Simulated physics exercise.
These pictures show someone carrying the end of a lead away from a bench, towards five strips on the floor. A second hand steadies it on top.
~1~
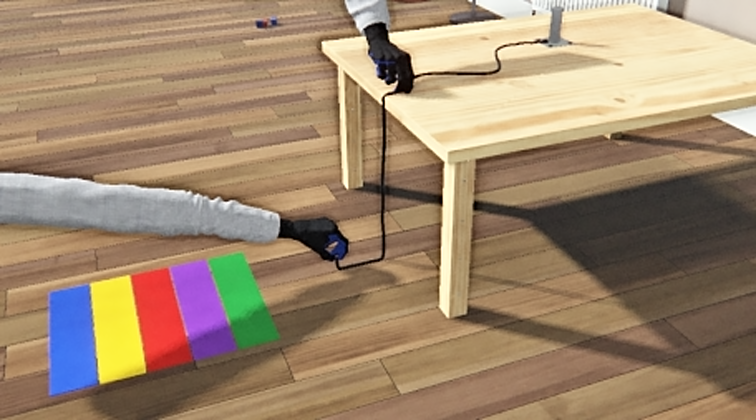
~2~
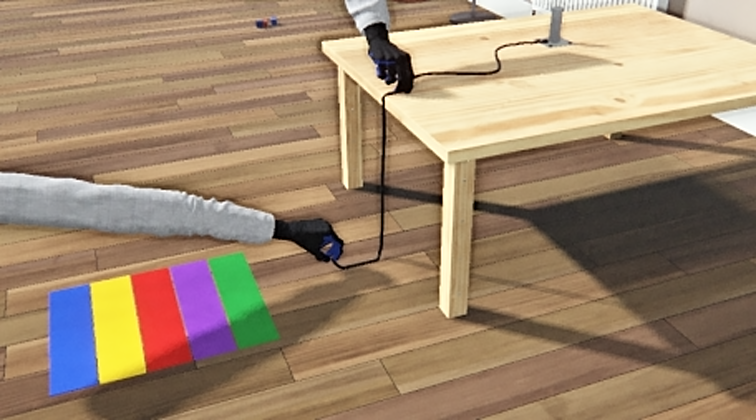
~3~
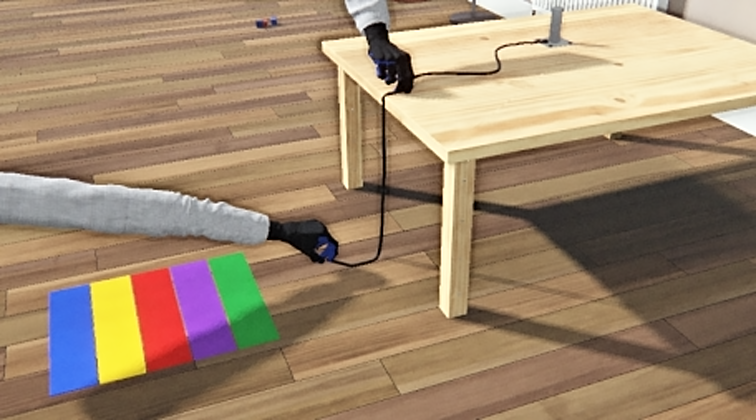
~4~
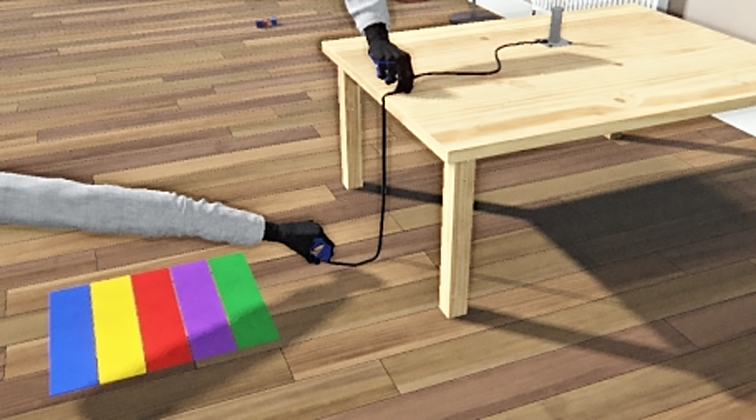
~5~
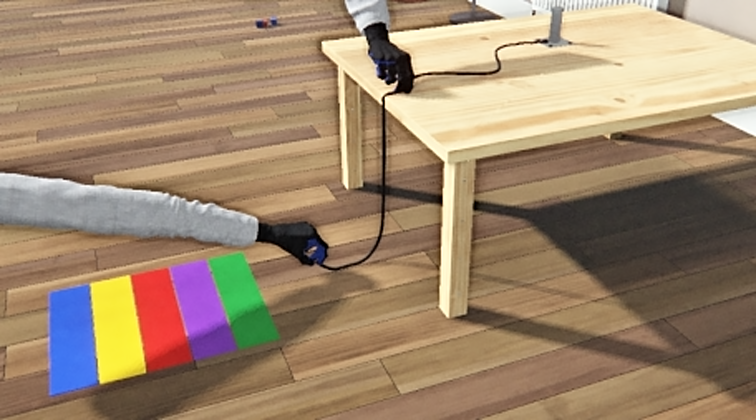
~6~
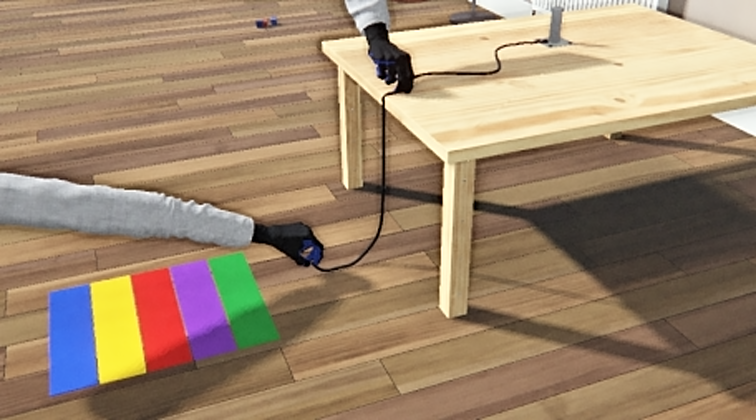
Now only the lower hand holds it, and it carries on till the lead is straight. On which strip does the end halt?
Over red.
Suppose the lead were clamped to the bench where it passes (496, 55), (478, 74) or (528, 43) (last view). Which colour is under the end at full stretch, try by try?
Taking them in turn: Red; purple; red.
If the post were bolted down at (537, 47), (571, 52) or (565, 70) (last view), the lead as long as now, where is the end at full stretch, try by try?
About (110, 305), (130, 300) and (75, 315).
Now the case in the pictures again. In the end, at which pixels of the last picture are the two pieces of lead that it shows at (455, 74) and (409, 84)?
They go to (419, 78) and to (368, 99).
Soon after, end near (212, 285); over purple.
After that, end near (171, 294); over red.
At the stop, end near (146, 299); over red. The end stops over the red strip.
